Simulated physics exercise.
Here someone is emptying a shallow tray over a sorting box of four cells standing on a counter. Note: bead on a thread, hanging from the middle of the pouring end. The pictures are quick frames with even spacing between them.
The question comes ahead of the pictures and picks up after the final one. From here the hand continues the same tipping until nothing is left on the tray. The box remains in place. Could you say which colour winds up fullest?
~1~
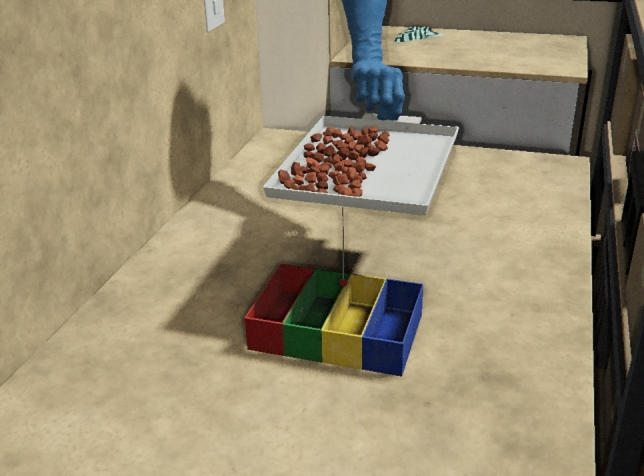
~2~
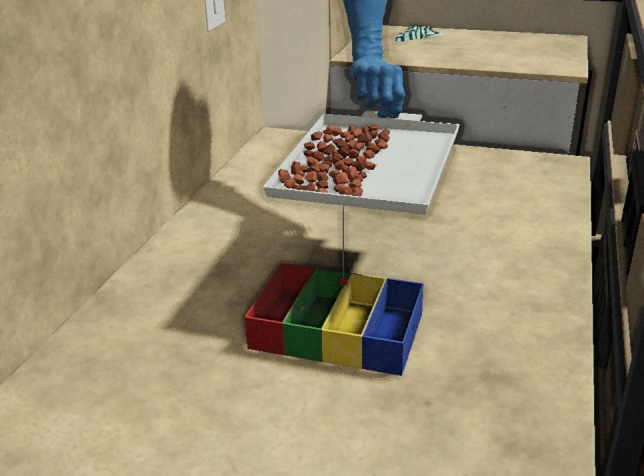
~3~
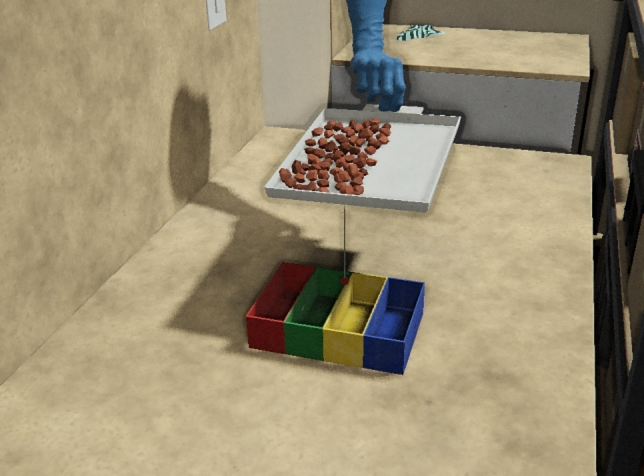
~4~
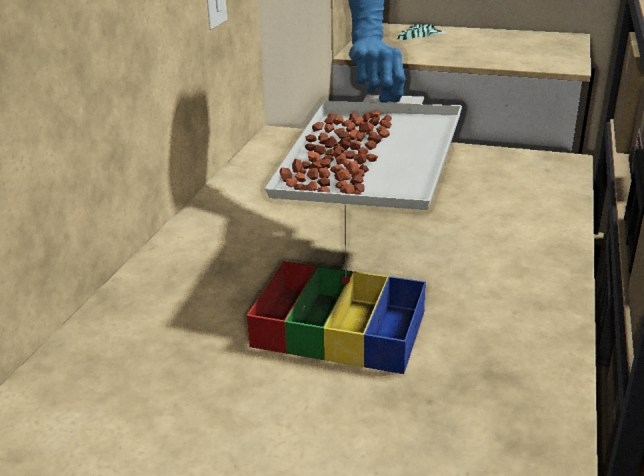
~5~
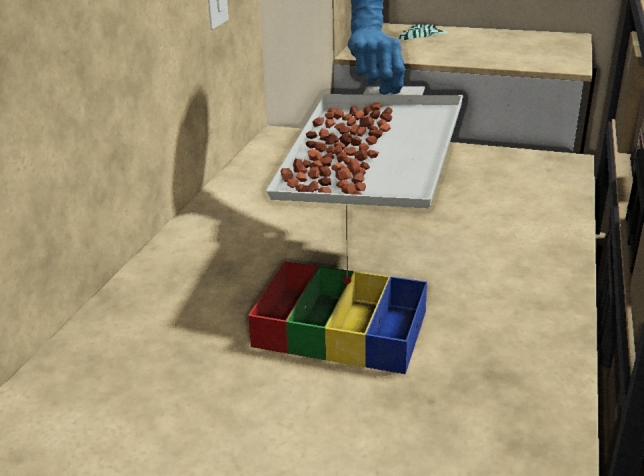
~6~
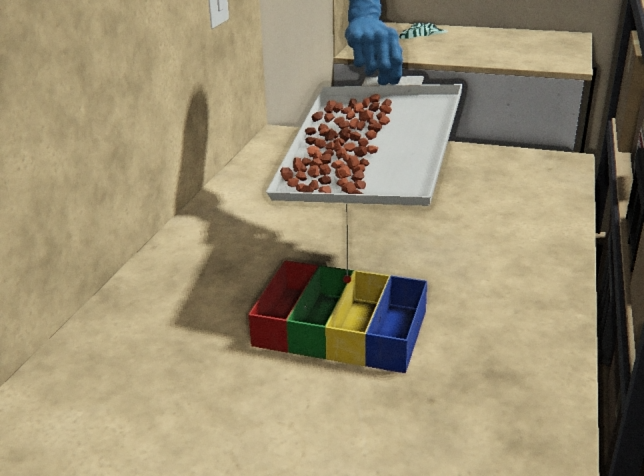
The red cell winds up fullest.
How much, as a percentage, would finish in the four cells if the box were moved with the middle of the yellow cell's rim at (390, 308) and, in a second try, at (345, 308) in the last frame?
First case around 20 %, second case around 80 %.
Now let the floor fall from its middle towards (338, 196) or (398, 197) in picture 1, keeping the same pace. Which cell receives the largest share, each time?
Case 1 goes to the red cell, case 2 to the cell in blue.
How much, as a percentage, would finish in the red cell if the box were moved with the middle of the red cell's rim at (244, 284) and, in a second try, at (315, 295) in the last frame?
It comes to near 20 per cent the first time and near 20 per cent the second time.
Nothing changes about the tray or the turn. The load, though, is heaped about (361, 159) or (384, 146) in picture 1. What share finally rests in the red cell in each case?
From the first start you get 50 in a hundred, from the second 50 in a hundred.
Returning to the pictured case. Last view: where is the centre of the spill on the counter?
I'd put the middle somewhere around (212, 313) in the last picture.
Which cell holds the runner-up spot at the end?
Runner-up - that green cell.
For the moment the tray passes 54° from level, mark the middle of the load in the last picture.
Look close to (308, 144) in the last picture.
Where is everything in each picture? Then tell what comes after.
In the first picture, corners of the pouring end at (266, 186) and (426, 204), level; middle of the load at (337, 158), bits of crushed brick; bead on its thread at (344, 282); red cell at (265, 333); green cell at (303, 340); yellow cell at (342, 346); blue cell at (382, 353).
In the second picture, corners of the pouring end at (266, 186) and (426, 203), level; middle of the load at (337, 157).
In the third picture, corners of the pouring end at (267, 186) and (427, 201), tipped barely, lowest at the left corner; middle of the load at (338, 154).
In the fourth picture, corners of the pouring end at (268, 187) and (427, 199), tipped a little, lowest at the left corner; middle of the load at (338, 149).
In the fifth picture, corners of the pouring end at (269, 189) and (428, 197), tipped a little, lowest at the left corner; middle of the load at (339, 146).
In the sixth picture, corners of the pouring end at (269, 191) and (428, 195), tipped a little, lowest at the left corner; middle of the load at (339, 142); red cell at (269, 330); green cell at (307, 337); yellow cell at (346, 343); blue cell at (386, 350).
Soon, tray tipped steeply; nearly all on the tray; a stray few falling or outside the box.
A while on, tray tipped right over; most on the tray; a stray few in the green cell; a stray few in the red cell; about a quarter falling or outside the box.
Towards the end, tray tipped past a quarter turn; about two thirds in the red cell; about a quarter in the green cell; about a quarter falling or outside the box.
Finally, tray tipped past a quarter turn; about two thirds in the red cell; about a quarter in the green cell; none in the blue cell; none in the yellow cell; about a quarter outside the box.
